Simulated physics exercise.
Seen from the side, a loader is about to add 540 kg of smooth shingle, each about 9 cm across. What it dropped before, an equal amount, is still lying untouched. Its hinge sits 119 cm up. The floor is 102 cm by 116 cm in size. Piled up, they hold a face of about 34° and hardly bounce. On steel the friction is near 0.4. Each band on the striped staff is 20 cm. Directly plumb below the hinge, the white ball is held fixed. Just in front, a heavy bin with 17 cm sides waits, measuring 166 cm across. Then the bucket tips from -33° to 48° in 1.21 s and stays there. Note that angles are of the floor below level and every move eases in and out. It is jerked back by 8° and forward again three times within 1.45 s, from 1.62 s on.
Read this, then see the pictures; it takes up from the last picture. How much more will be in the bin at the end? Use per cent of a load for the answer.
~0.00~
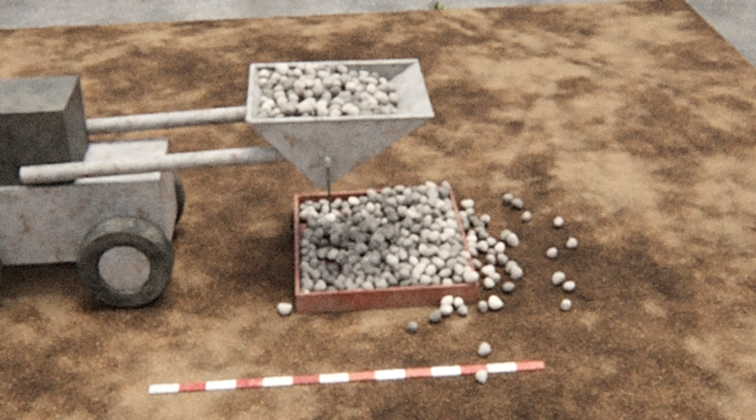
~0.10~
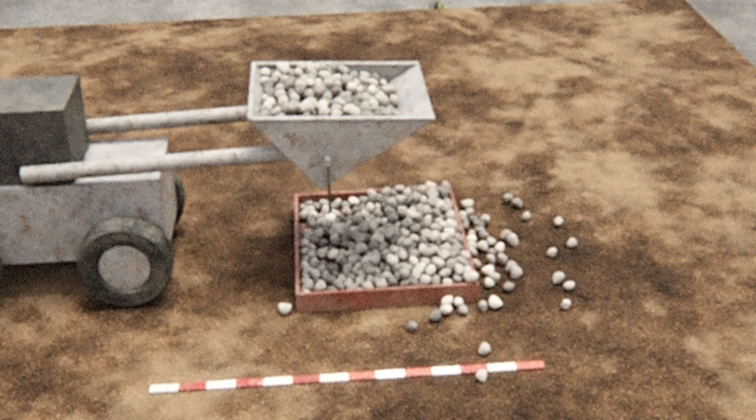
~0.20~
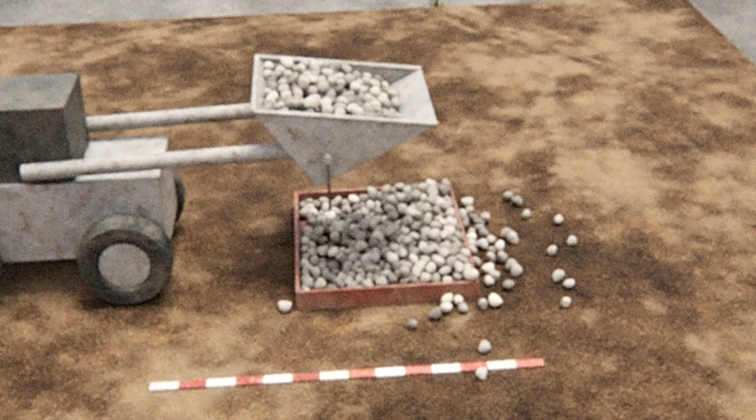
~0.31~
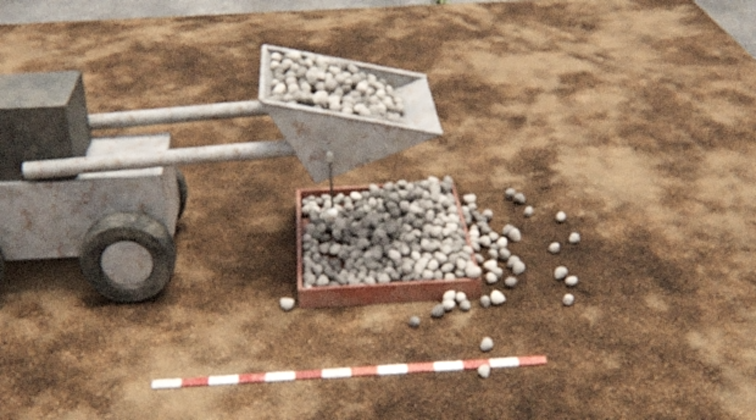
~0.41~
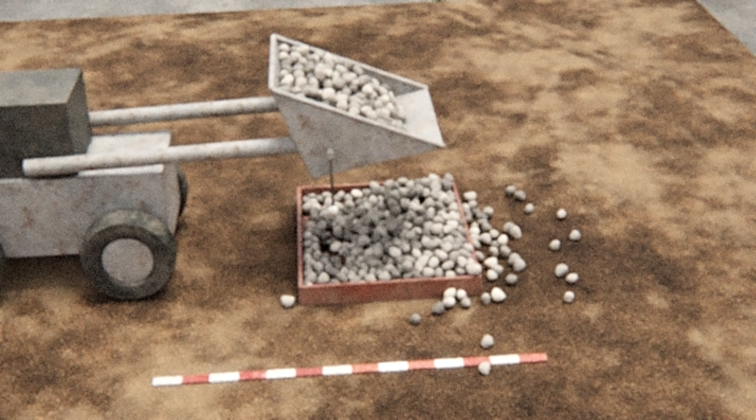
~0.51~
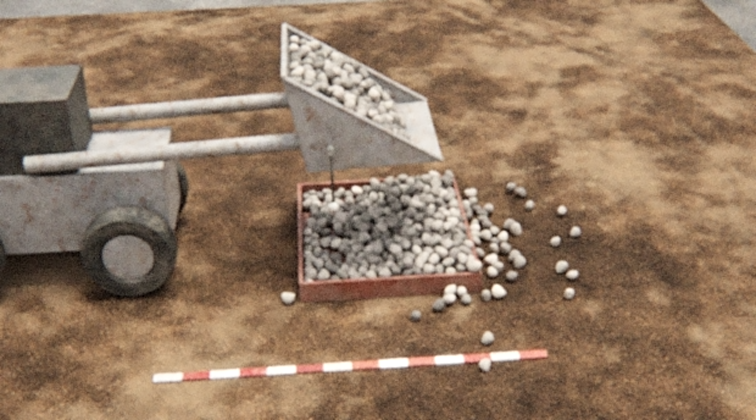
Roughly 50 per cent of a load more.
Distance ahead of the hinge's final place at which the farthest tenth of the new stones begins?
It comes to around 160 centimetres.
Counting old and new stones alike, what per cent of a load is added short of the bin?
0 in a hundred.
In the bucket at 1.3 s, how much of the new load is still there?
Held: Around 30 % of the load.
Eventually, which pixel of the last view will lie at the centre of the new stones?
Near (430, 218).
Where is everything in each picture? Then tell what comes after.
In the first frame, the bucket is at -33°, its lip at (433, 116); the top of the load is at (305, 79). The earlier load is highest near (432, 225), 30 cm above ground level, 91 % in the bin, 9 % beside or beyond the bin.
The second frame shows lip at (434, 118), floor tilted -31°, highest stones at (301, 78); the stones move at 0.1 m/s on average.
In the third frame, the bucket is at -27°, its lip at (437, 124); the top of the load is at (292, 72); the stones move at 0.3 m/s on average.
The fourth frame shows lip at (442, 134), floor tilted -20°, highest stones at (287, 66); the stones move at 0.4 m/s on average.
The fifth frame shows lip at (444, 146), floor tilted -12°, highest stones at (294, 58); the stones move at 0.4 m/s on average.
In the sixth frame, the bucket is at -2°, its lip at (442, 160); the top of the load is at (300, 48); the stones move at 0.5 m/s on average.
After 0.9 s the floor is at 36°; in per cent of one load, 96 in the bucket, 94 in the bin, 9 beside or beyond the bin; the foremost stones are at (555, 238).
After 1.3 s the floor is at 48°; in per cent of one load, 32 in the bucket, 151 in the bin, 16 beside or beyond the bin; the foremost stones are at (555, 238).
After 3.5 s the floor is at 48°; in per cent of one load, 0 in the bucket, 141 in the bin, 59 beside or beyond the bin; the foremost stones are at (618, 236).
After 6.3 s the floor is at 48°; in per cent of one load, 0 in the bucket, 141 in the bin, 59 beside or beyond the bin; the foremost stones are at (618, 236). Net gain in the bin, 50.
